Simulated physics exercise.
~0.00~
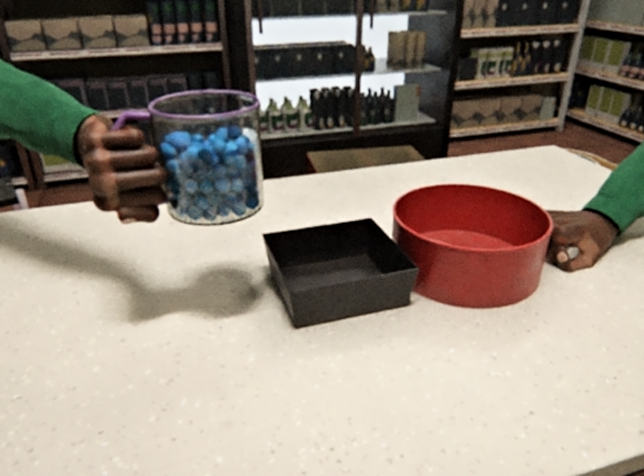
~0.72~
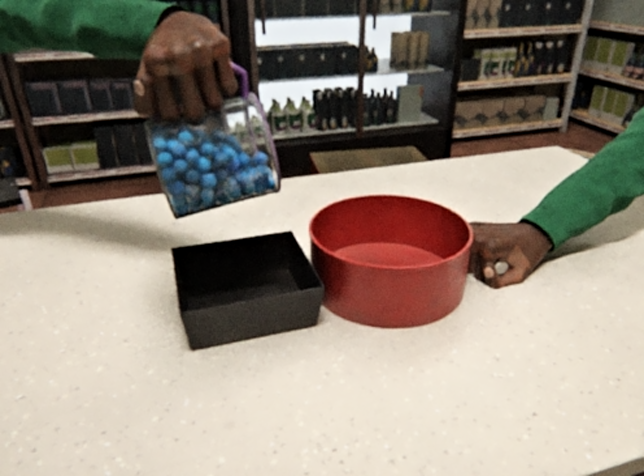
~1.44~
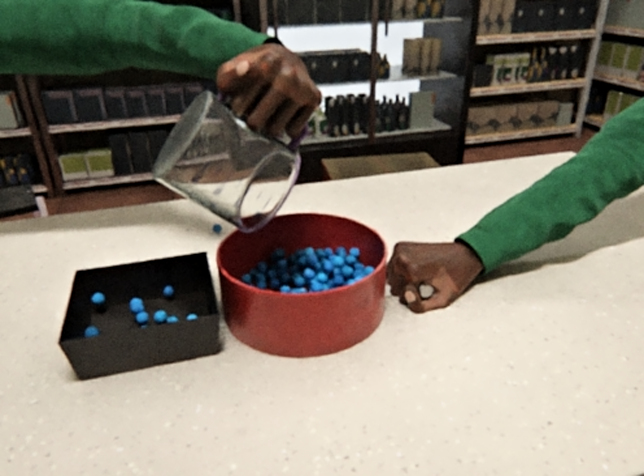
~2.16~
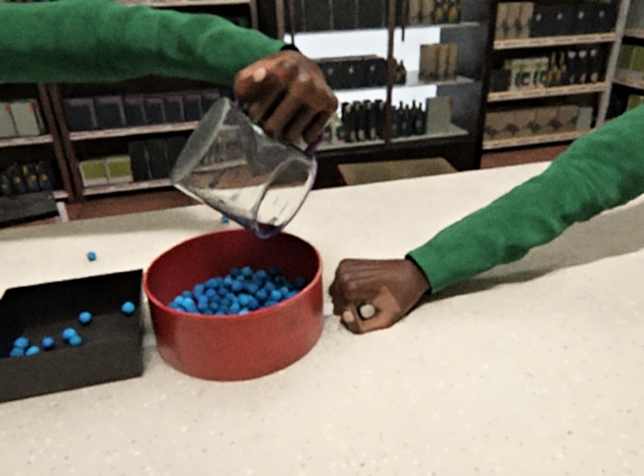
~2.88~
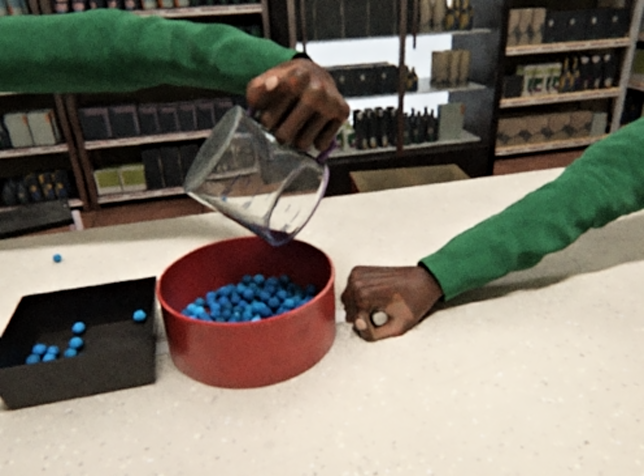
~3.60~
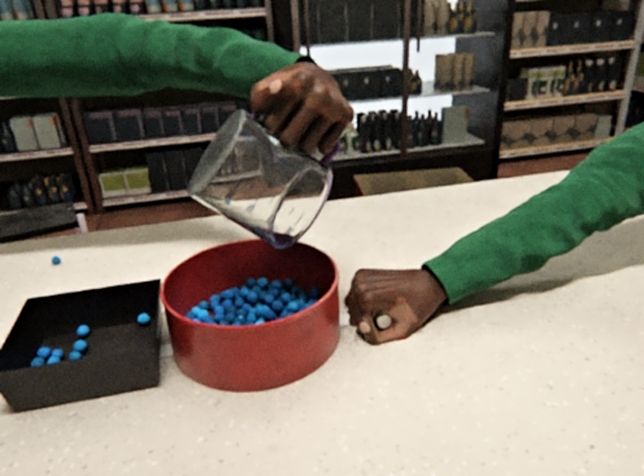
A person in green sleeves holds a clear jug of blue balls by its purple handle above a pale speckled counter, with stocked shop shelves behind. Seen from slightly above, a square black tin sits beside a round red pot, the other fist resting to its right. The jug tips as the two joined containers slide left beneath it. Balls pour out, a few landing in the black tin and most in the red pot. The containers stop, and the emptied jug stays tilted over the heaped pot, with one stray ball lying on the counter behind the tin.
